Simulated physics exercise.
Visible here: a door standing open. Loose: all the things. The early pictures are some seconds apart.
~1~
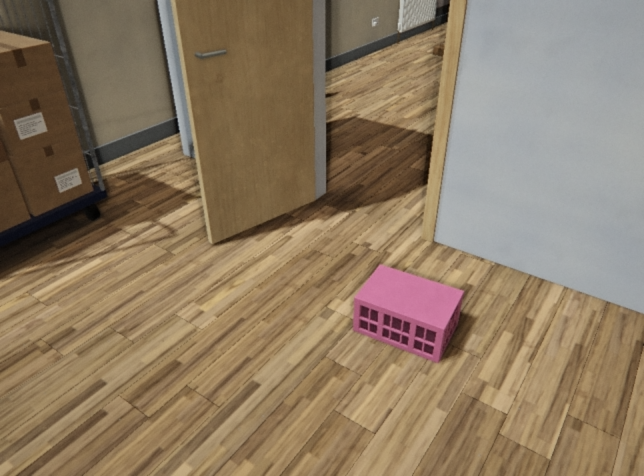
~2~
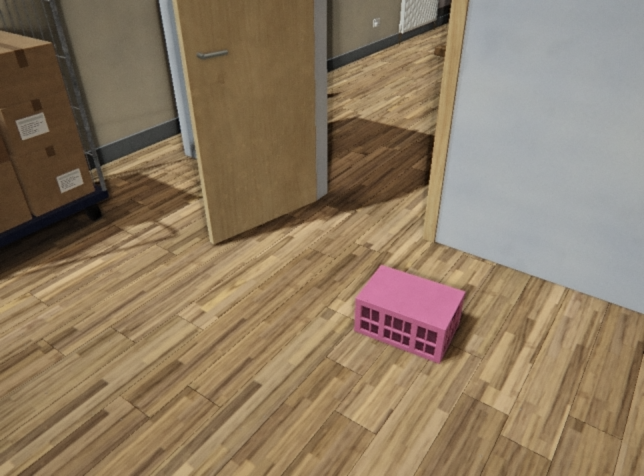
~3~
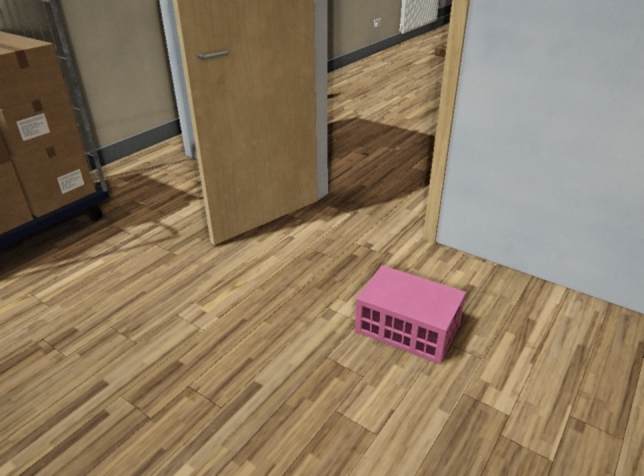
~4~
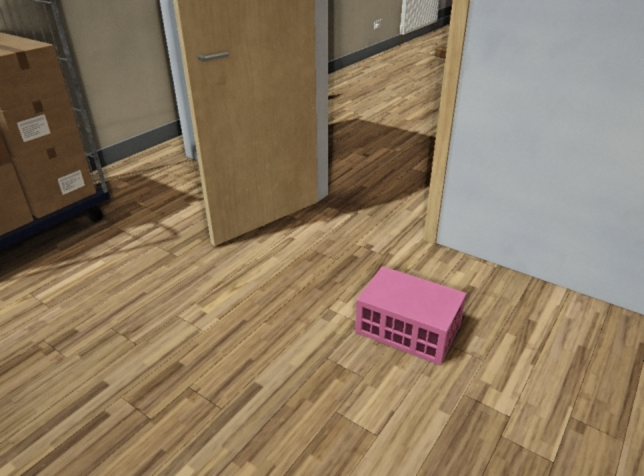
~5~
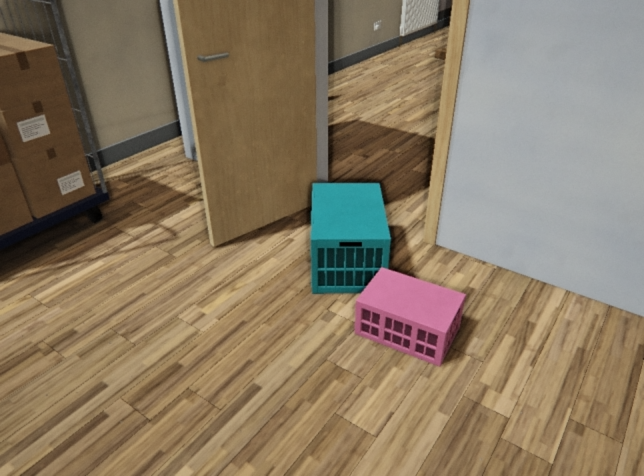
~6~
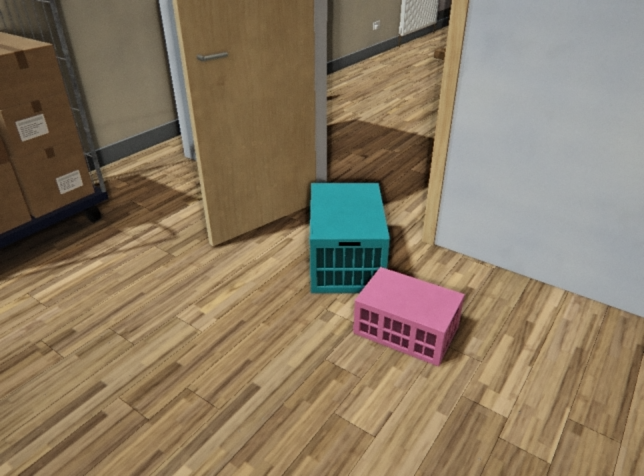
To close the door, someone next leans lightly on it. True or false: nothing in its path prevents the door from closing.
False.
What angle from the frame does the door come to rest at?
It stays open at around 40°.
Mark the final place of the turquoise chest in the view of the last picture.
Around (383, 232).
Then, 0.50 s later than the last frame, door at 88°.
Then, 0.90 s later than the last frame, door at 58°.
Then, 1.10 s later than the last frame, door at 49°; turquoise chest moved a little near (364, 235).
Then, 1.30 s later than the last frame, door at 44°; turquoise chest moved a little near (375, 234).
When it is over, door at 40°; moved from the start, turquoise chest; pink crate as before. End places, in pixels of the last picture, turquoise chest near (383, 232).
